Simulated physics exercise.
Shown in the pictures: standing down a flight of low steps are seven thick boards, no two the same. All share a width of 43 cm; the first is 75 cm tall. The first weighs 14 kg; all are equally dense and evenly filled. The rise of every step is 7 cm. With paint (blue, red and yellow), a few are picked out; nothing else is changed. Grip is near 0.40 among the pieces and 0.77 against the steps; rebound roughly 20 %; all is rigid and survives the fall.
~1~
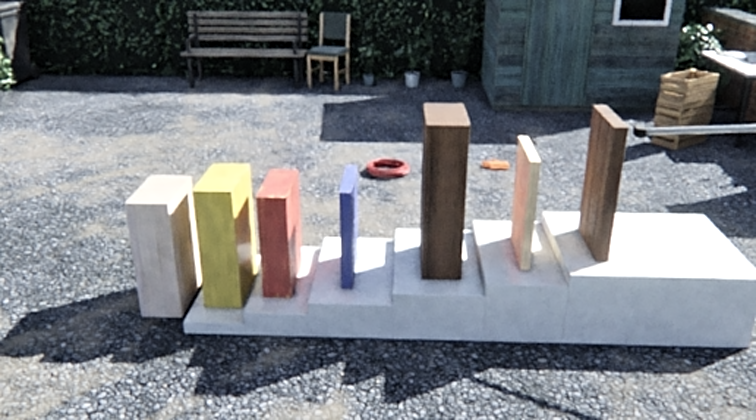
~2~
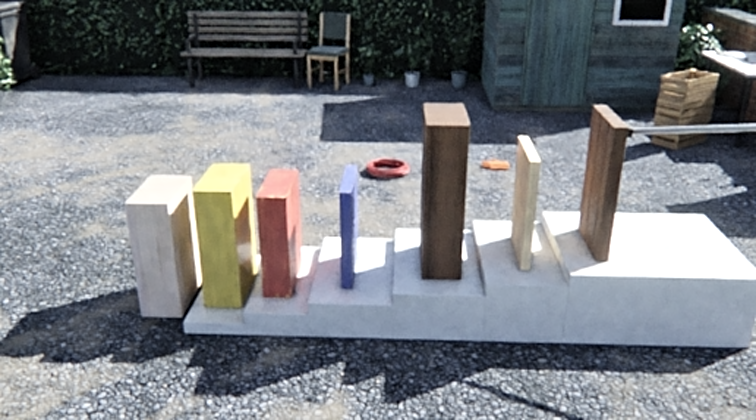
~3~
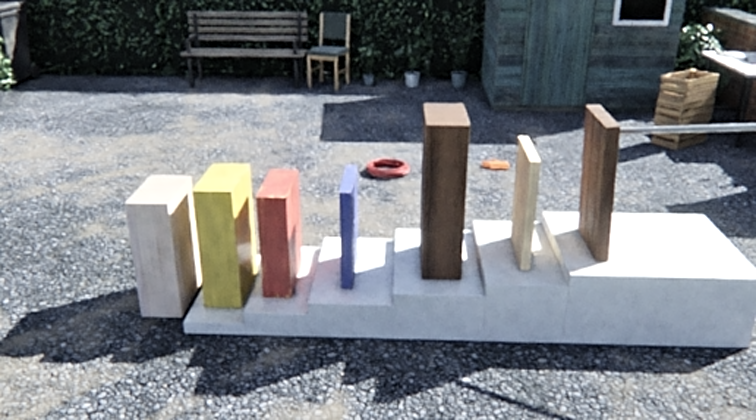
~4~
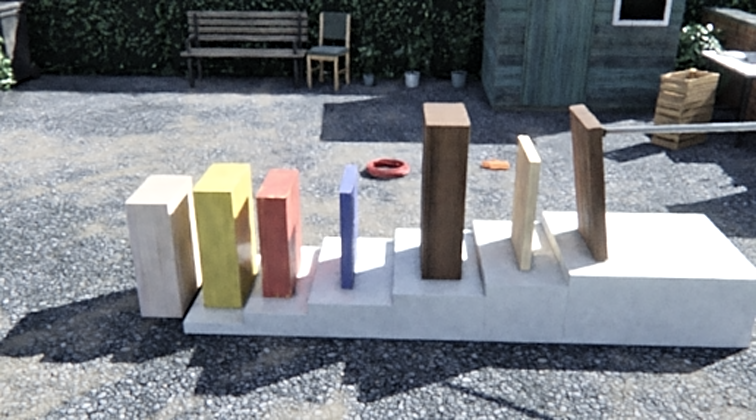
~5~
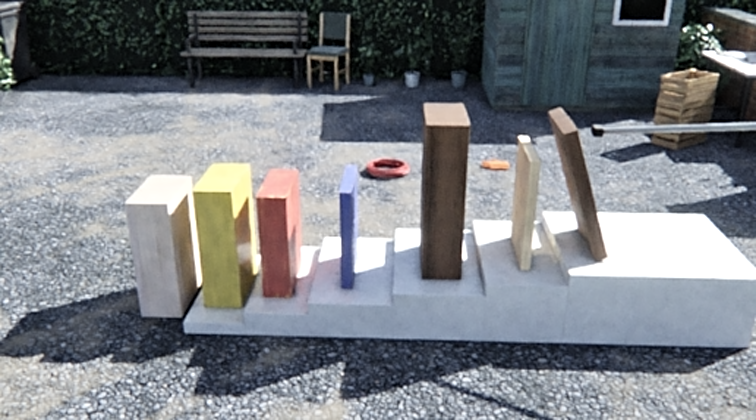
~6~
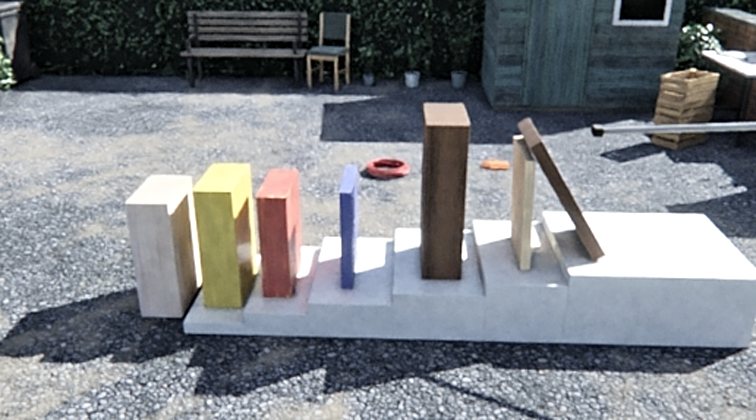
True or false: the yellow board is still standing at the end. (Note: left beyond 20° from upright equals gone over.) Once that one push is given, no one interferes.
False.
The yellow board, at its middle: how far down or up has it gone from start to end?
Its middle finishes around 10 cm lower.
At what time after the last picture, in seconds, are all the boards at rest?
That comes at about 2.5 s.
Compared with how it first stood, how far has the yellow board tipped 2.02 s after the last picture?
Close to 60° of tilt compared with the start.
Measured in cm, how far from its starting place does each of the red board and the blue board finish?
Red shifts close to 40 cm and blue close to 30 cm.
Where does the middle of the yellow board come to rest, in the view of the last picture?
Look around pixel (155, 249) in the last frame.
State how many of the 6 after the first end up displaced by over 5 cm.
It is 6.
Then, 0.30 s after the last picture, 1 of the 6 other boards over; yellow board unmoved.
Then, 1.10 s after the last picture, 3 of the 6 other boards over; yellow board unmoved; blue board leaning 20°.
Then, 1.52 s after the last picture, 4 of the 6 other boards over; yellow board leaning 19°; blue board lying flat.
Then, 2.02 s after the last picture, 6 of the 6 other boards over; yellow board leaning 61°; blue board lying flat.
At rest, 6 of the 6 other boards over; yellow board leaning 52°; blue board lying flat; red board leaning 56°. Not one is left standing. As the last picture would show them, middles, yellow board near (155, 249), blue board near (336, 265).
